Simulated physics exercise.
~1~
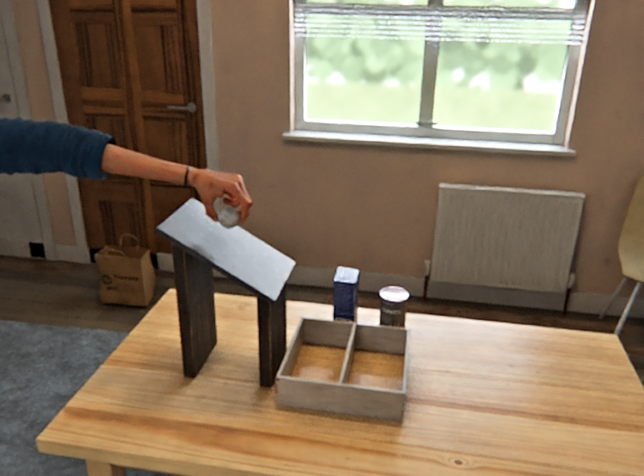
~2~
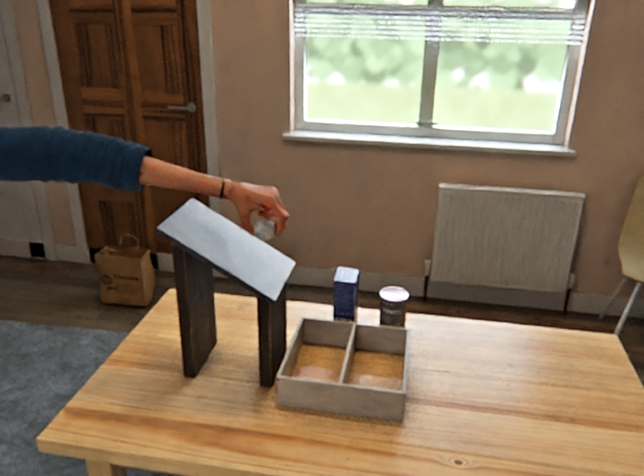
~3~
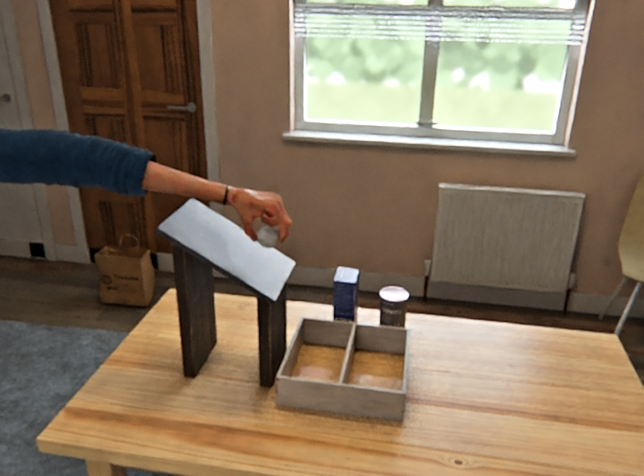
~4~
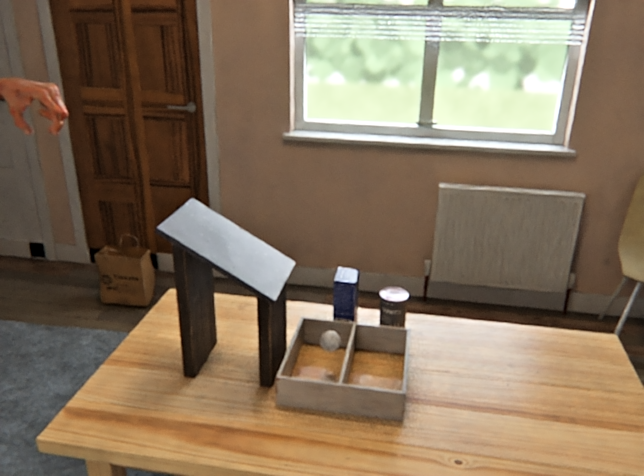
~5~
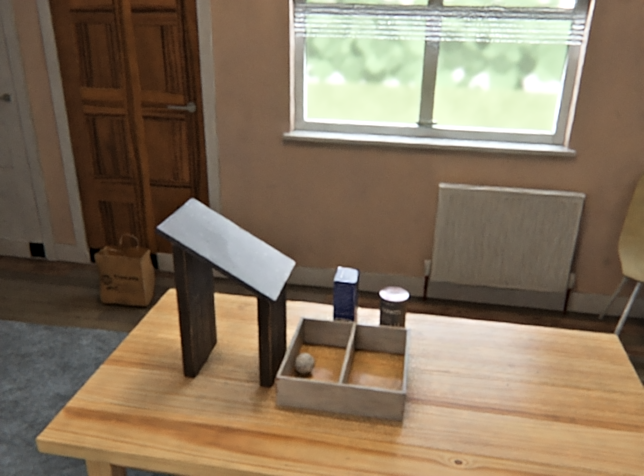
A hand held a small white ball over a sloping board on a wooden table, moved it right and slightly down, then let go and drew back, and the ball ended up in the tray's nearer bay, beside the board, while the blue carton and grey tin stayed put.
